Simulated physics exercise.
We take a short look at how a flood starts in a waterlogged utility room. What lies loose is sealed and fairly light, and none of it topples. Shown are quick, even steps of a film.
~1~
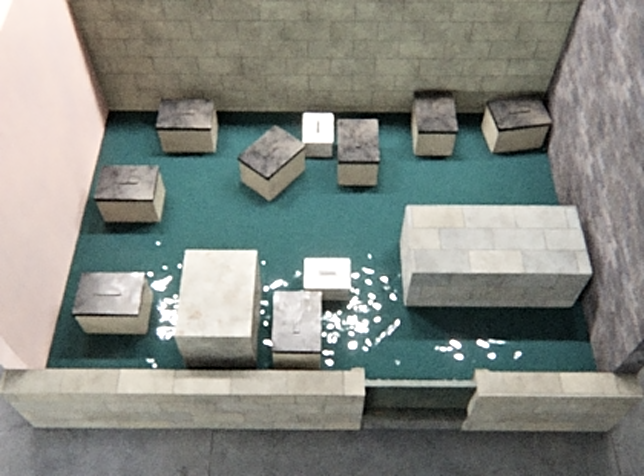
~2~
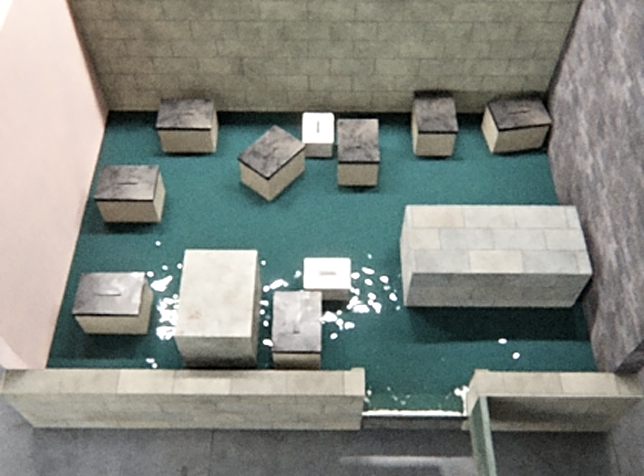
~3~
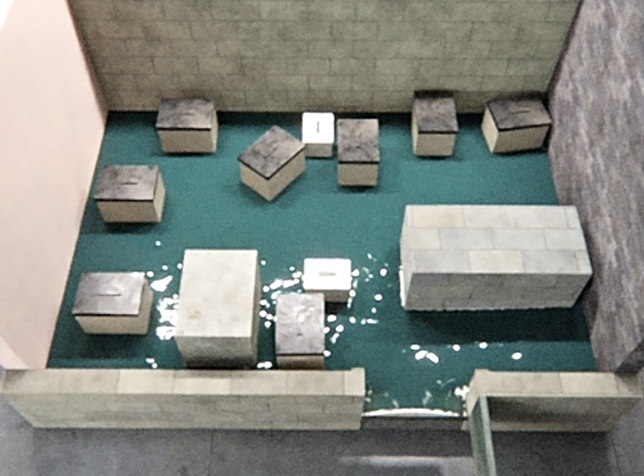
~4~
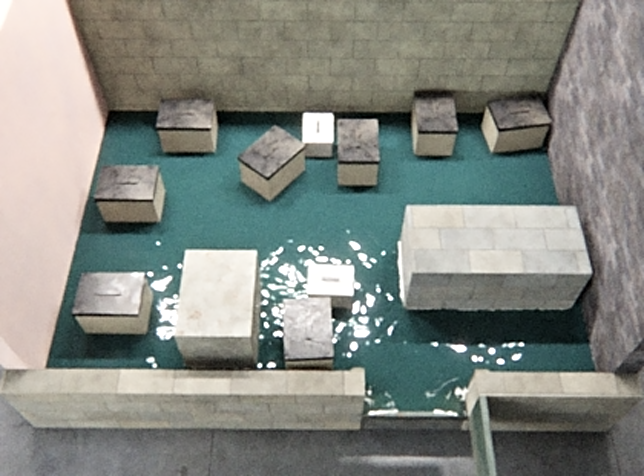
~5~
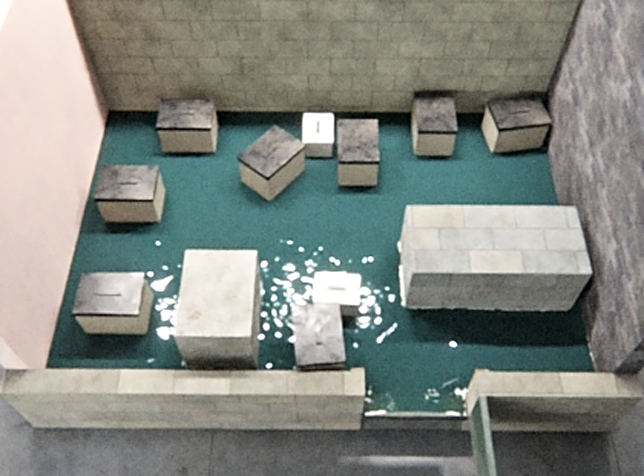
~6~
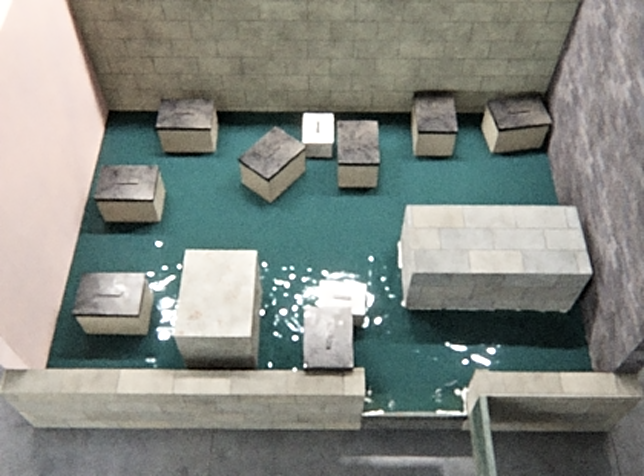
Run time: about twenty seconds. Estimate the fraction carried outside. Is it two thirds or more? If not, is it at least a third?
It reaches a third, not two.
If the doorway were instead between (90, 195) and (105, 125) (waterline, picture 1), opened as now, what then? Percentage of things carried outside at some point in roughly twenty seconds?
That would be around 70 %.
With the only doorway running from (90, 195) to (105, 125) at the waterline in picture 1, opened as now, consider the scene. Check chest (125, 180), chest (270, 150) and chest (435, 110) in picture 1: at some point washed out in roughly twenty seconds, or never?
Taking them in turn, the first is flushed away, the second is flushed away and the third is held back.
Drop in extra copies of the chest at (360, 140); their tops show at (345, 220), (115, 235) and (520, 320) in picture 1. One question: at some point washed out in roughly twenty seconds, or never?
Going one by one, I'd say it doesn't leave, then it doesn't leave, then it doesn't leave.
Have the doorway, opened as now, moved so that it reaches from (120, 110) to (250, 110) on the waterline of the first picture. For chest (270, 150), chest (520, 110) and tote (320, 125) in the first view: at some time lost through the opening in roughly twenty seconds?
First flushed away, then held back, then flushed away.
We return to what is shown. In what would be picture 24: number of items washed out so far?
That comes to 2.
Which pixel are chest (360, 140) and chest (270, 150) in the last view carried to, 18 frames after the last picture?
(362, 199) and (311, 202), approximately.
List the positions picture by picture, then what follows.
In the first frame, a chest at (297, 321) floats; a tote at (327, 273), afloat; 0 of 10 have shifted.
In the second frame, a chest at (297, 321) floats; a tote at (327, 273) floats; 0 of 10 have shifted.
In the third frame, a chest at (300, 323), afloat; a tote at (327, 274), afloat; 0 of 10 have shifted.
In the fourth frame, a chest at (308, 327) floats, close to its start; a tote at (331, 280), afloat, close to its start; 2 of 10 have shifted.
In the fifth frame, a chest at (318, 333), afloat, close to its start; a tote at (337, 288) floats, close to its start; 2 of 10 have shifted.
In the sixth frame, a chest at (328, 336) floats, close to its start; a tote at (342, 298), afloat, close to its start; 2 of 10 have shifted.
A moment on, 0 of 10 are out; 10 afloat.
Next, 2 of 10 are out; 8 afloat.
Later, 3 of 10 are out; 7 afloat.
In the end, 4 of 10 are out; 6 afloat.
